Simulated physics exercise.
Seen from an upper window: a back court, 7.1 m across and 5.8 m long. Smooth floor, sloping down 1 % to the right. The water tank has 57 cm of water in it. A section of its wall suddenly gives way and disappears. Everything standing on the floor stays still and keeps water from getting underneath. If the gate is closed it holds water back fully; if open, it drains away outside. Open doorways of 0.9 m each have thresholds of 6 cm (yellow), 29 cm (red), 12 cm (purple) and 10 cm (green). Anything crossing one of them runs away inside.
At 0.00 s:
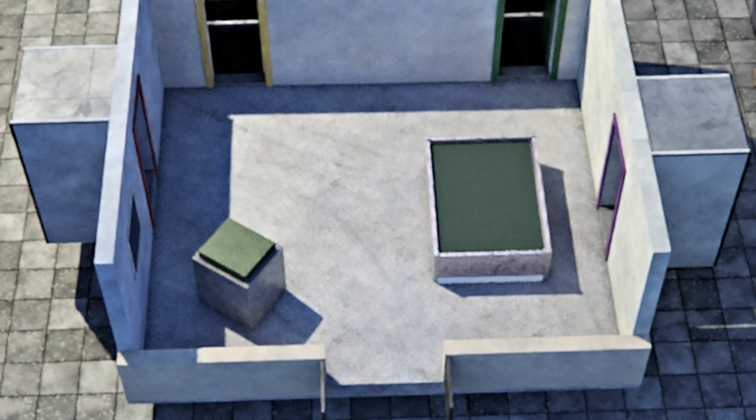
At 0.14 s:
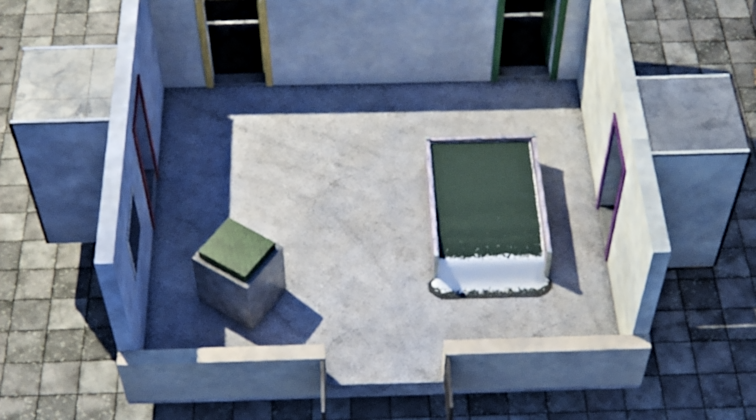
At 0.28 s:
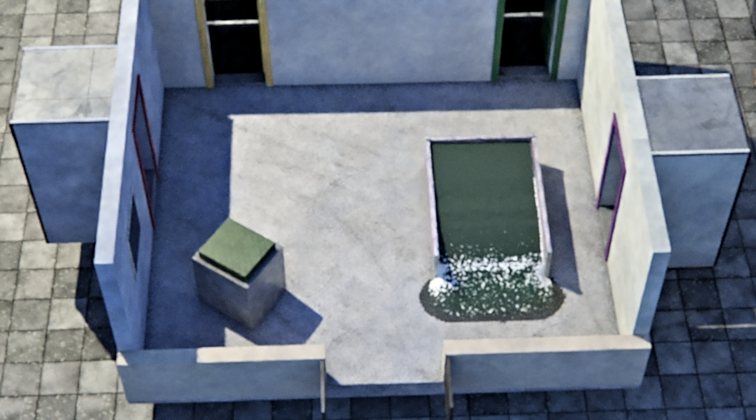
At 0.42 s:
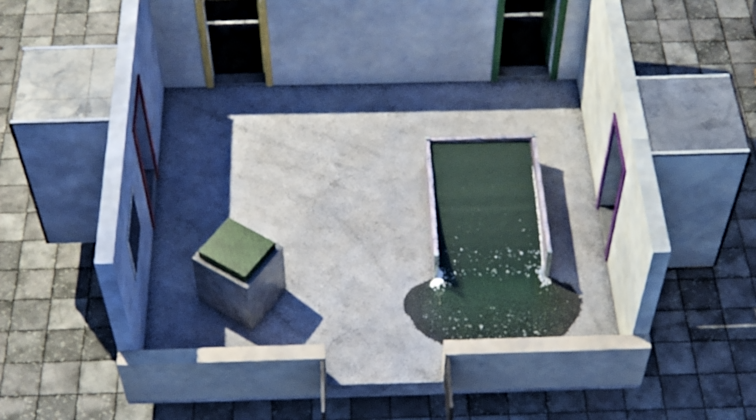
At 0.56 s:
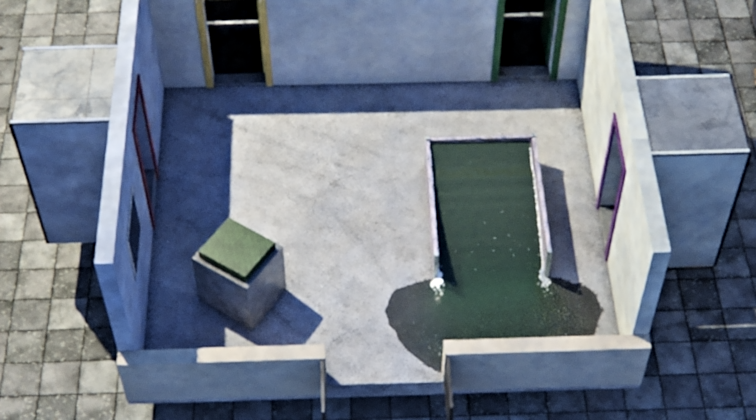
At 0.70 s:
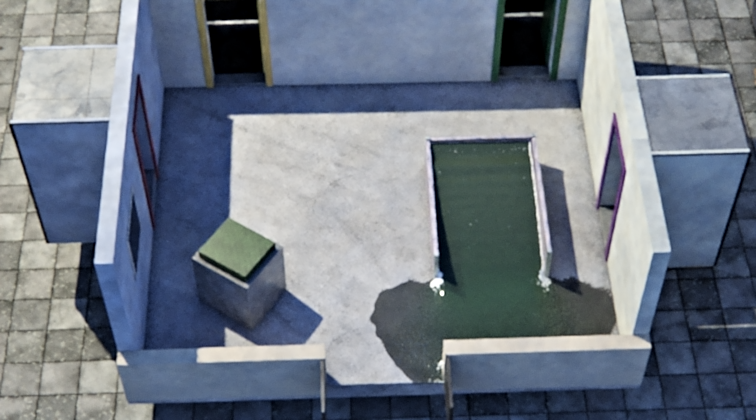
Dark green water burst from the near end of a raised tank in a walled courtyard, foaming white at first, then spread across the pale floor to the front wall and the gap in it.
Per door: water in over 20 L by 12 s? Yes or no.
Yellow door no, red door no, purple door no, green door yes.
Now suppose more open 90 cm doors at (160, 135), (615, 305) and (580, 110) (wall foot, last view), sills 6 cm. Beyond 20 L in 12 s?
So, in the order given, it's shy of the mark, then beyond the mark, then beyond the mark.
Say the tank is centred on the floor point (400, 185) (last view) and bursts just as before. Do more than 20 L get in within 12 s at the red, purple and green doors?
Red: Within limit; purple: Within limit; green: Within limit.
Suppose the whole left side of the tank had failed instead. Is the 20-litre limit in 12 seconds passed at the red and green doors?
Lab note: Vs limit, red door inside limit; green door inside limit.
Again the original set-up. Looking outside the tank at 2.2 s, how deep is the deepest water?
Peak depth: Approx. 44 cm.
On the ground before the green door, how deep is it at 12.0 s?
It comes to near 5.5 cm.
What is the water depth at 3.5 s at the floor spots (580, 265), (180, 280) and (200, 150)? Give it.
Approximately 10, 0 and 0 centimetres, going through them in turn.
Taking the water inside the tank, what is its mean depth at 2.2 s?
22 cm.
After 1.4 s water covers 15 % of the floor and is deepest (42 cm) near (620, 363); yellow door not reached, red door not reached, purple door not reached, green door not reached.
After 2.2 s water covers 20 % of the floor and is deepest (44 cm) near (620, 363); yellow door not reached, red door not reached, purple door not reached, green door not reached.
After 3.5 s water covers 40 % of the floor and is deepest (26 cm) near (608, 363); yellow door not reached, red door not reached, purple door 8 cm at the sill, 0 L in, green door not reached.
After 7.0 s water covers 80 % of the floor and is deepest (16 cm) near (575, 93); yellow door not reached, red door 2 cm at the sill, 0 L in, purple door 6 cm at the sill, 0 L in, green door 13 cm at the sill, 64 L in.
After 12.0 s water covers 95 % of the floor and is deepest (6 cm) near (590, 183); yellow door 6 cm at the sill, 1 L in, red door 3 cm at the sill, 0 L in, purple door 4 cm at the sill, 0 L in, green door 6 cm at the sill, 69 L in.
